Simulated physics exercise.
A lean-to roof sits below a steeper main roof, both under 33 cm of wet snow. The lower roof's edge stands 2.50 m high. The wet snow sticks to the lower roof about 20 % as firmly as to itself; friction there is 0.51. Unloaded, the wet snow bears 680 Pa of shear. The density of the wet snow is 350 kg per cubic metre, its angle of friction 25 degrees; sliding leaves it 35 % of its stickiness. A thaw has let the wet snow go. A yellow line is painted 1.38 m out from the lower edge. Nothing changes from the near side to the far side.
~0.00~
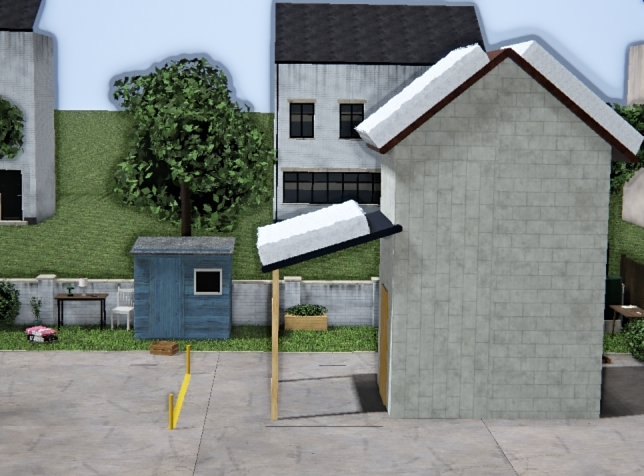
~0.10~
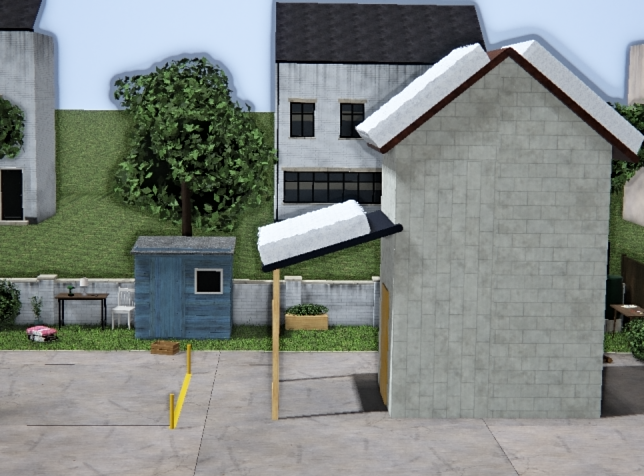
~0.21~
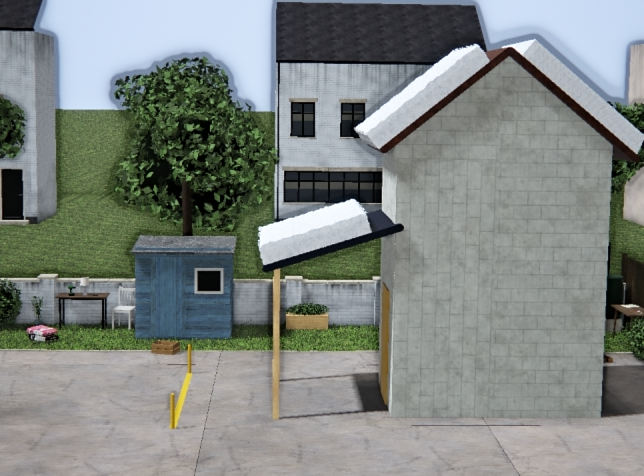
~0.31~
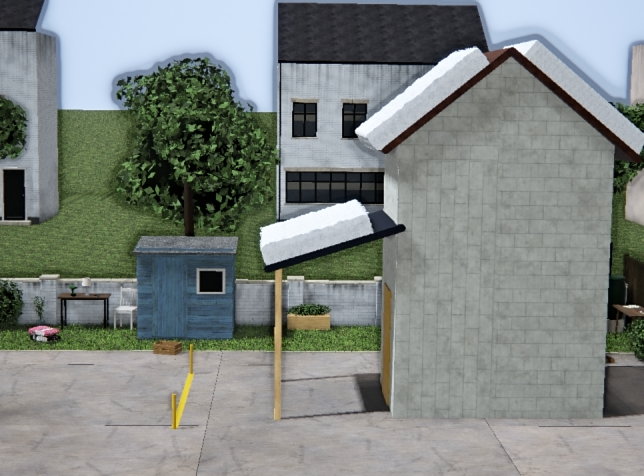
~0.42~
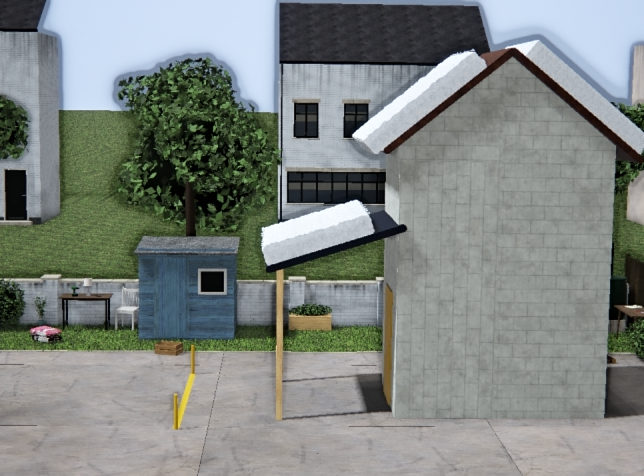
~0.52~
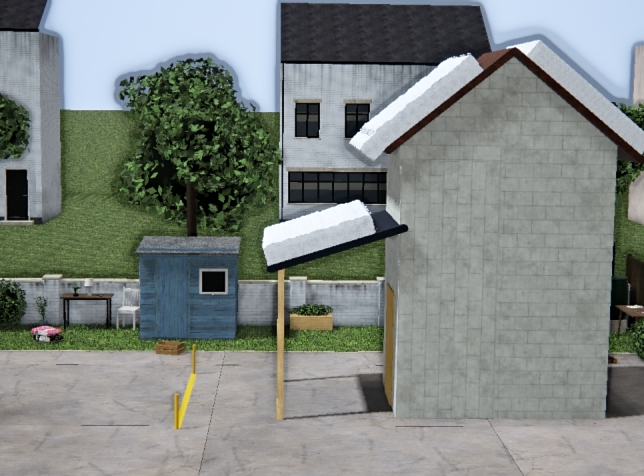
A paved yard with a grassy slope behind it is seen from the side, at a slightly raised level. A tall grey block building with thick white snow on its brown-edged roof stands at right, a snow-topped lean-to on its left, with a yellow line, blue shed, tree and pale houses beyond. The snow shows barely any movement, while the view drifts very slightly.
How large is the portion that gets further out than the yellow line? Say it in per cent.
About 22 %.
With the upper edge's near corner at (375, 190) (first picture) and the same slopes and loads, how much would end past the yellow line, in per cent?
Then about 0 %.
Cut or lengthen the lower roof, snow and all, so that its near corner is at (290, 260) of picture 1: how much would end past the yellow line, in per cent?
It would be near 30 %.
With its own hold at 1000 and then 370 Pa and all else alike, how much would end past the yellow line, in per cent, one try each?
In that order: 8 %, 35 %.
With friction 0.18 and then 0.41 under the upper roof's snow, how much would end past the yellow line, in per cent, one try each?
In that order: 45 %, 35 %.
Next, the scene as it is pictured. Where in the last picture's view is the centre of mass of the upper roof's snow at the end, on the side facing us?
At about (217, 358).
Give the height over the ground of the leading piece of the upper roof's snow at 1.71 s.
Roughly 2.8 m.
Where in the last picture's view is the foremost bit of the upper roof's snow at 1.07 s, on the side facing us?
Near (317, 226).
After 1.07 s, none is below the lower edge and 0 % is past the line.
After 1.71 s, none is below the lower edge and 0 % is past the line.
After 2.36 s, 38 % is below the lower edge and 1 % is past the line.
After 3.00 s, 59 % is below the lower edge and 22 % is past the line.
After 4.00 s, 59 % is below the lower edge and 22 % is past the line.
